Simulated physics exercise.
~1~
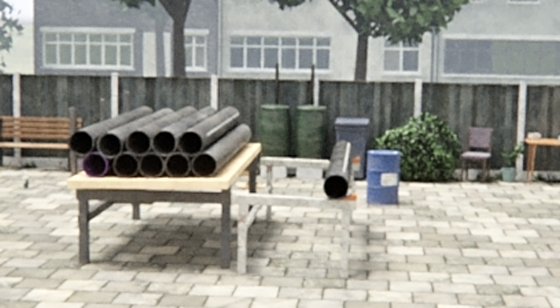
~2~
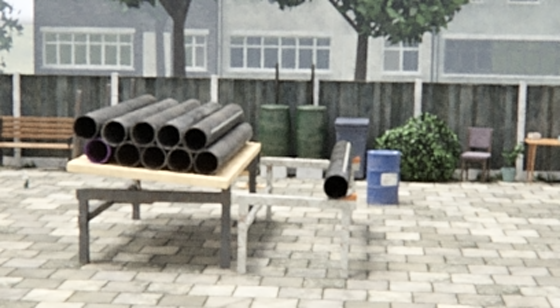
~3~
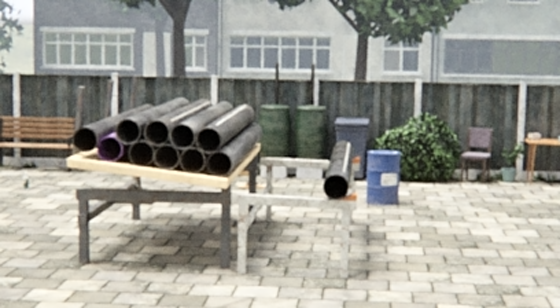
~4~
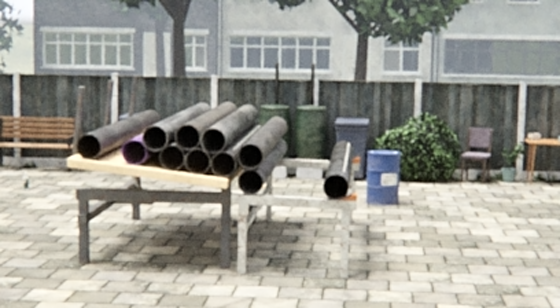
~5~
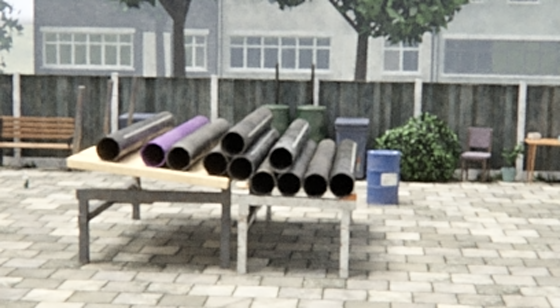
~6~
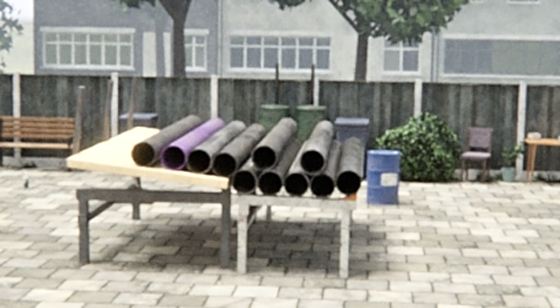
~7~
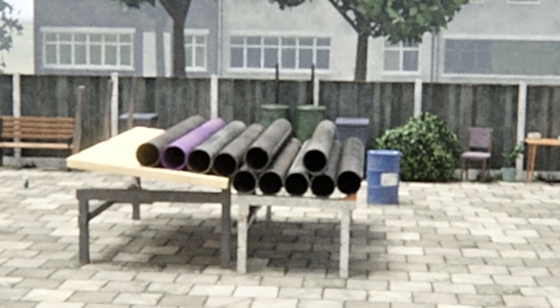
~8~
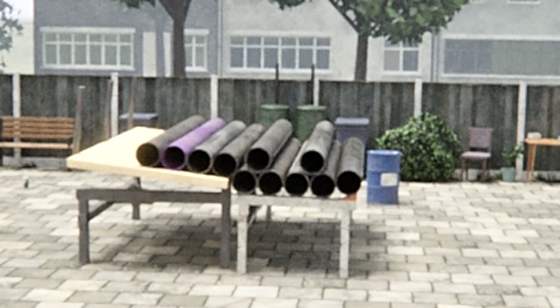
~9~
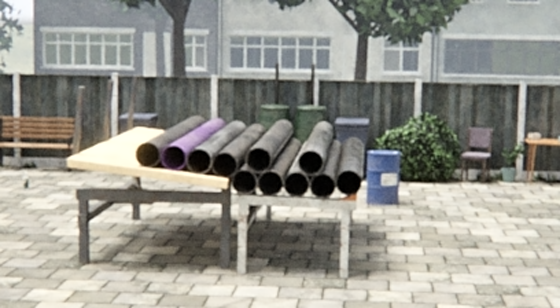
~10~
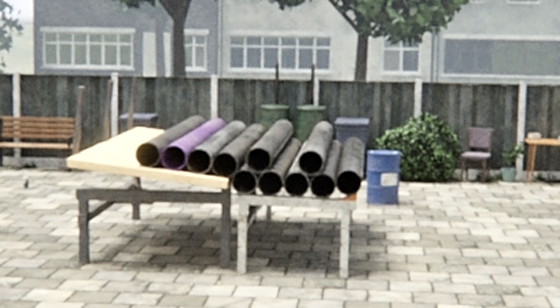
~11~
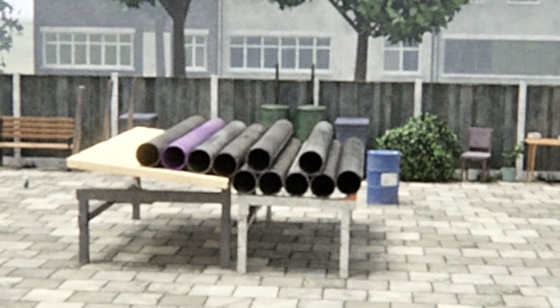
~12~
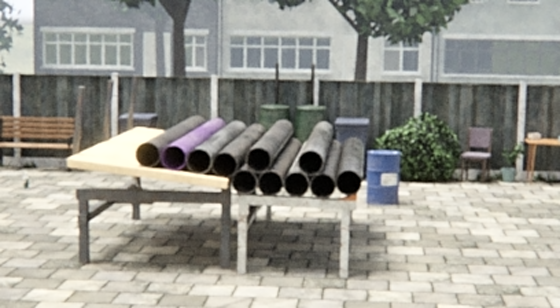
A wooden-topped feed table stands left of centre in a paved yard, seen from the front by a still camera, with a low pale rack to its right. Eleven hollow pipes lie stacked on the table, ends facing the viewer, all black except a purple one at the lower left, and one of them rests apart on the rack. The tabletop tilts down to the right, and the stack loosens and rolls that way. Several black pipes spill onto the rack and pile against one another. The purple pipe rolls a short way and comes to rest among black ones, still on the tilted tabletop.
